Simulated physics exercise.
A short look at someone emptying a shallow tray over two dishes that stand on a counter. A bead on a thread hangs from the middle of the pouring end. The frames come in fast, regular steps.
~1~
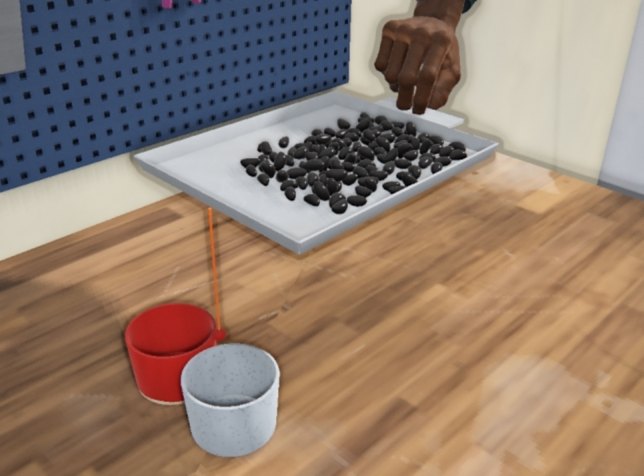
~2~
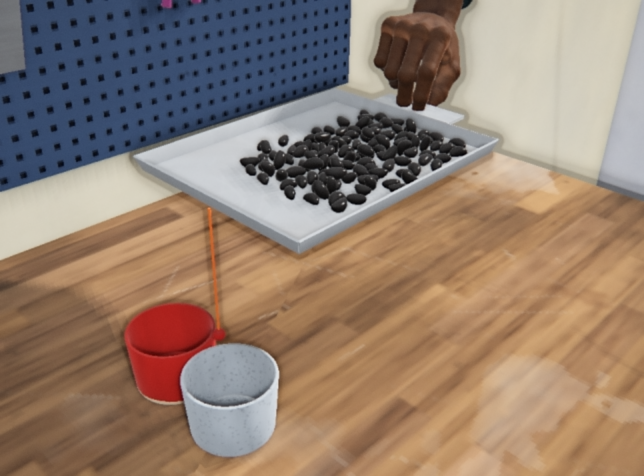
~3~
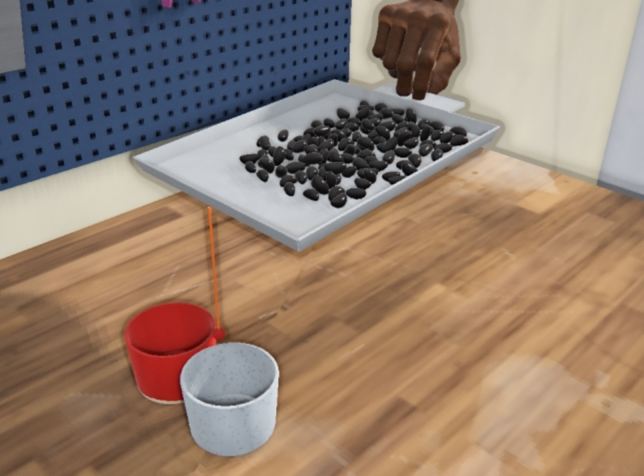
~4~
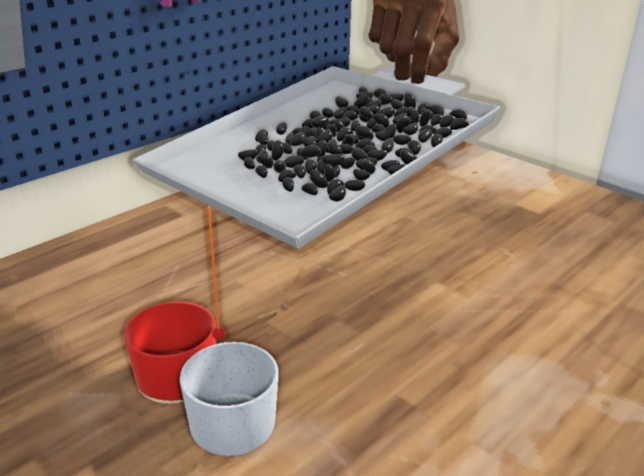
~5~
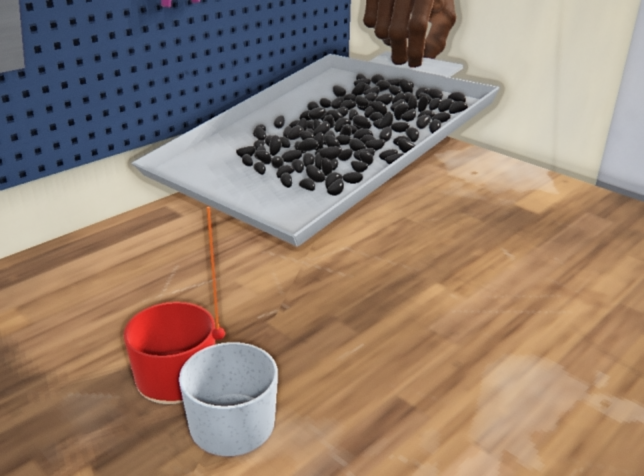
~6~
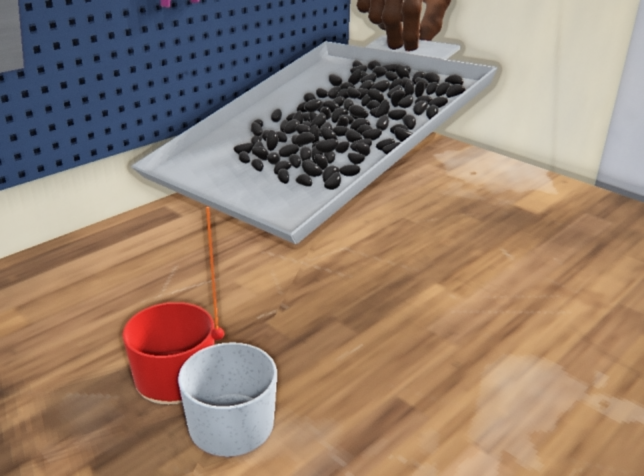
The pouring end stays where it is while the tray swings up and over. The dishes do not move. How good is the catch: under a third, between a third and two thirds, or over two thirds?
They take from one third to two thirds between them.
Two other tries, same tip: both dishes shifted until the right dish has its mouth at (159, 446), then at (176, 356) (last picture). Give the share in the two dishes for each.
Roughly 0 per cent, and 80 per cent.
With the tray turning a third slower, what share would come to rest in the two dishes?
Roughly 40 in a hundred.
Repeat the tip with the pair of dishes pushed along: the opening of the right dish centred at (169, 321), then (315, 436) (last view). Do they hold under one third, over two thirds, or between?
At the first place one to two thirds, at the second under a third.
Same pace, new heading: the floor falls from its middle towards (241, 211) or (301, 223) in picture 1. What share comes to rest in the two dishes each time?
The first gives 40 %, the second 20 %.
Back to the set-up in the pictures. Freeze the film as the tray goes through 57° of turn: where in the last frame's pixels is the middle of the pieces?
At about (185, 175).
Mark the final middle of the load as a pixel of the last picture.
Near (155, 374).
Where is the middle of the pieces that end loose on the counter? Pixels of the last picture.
Near (68, 367).
Soon, tray tipped steeply; most on the tray; a stray few in the left dish; a stray few outside both; a small part in the air.
A while on, tray tipped right over; about a quarter on the tray; a stray few in the right dish; about a quarter in the left dish; about a third outside both; about a quarter in the air.
Towards the end, tray tipped past a quarter turn; a stray few in the right dish; about half in the left dish; about half outside both.
Finally, tray tipped past a quarter turn; a stray few in the right dish; about half in the left dish; about half outside both.
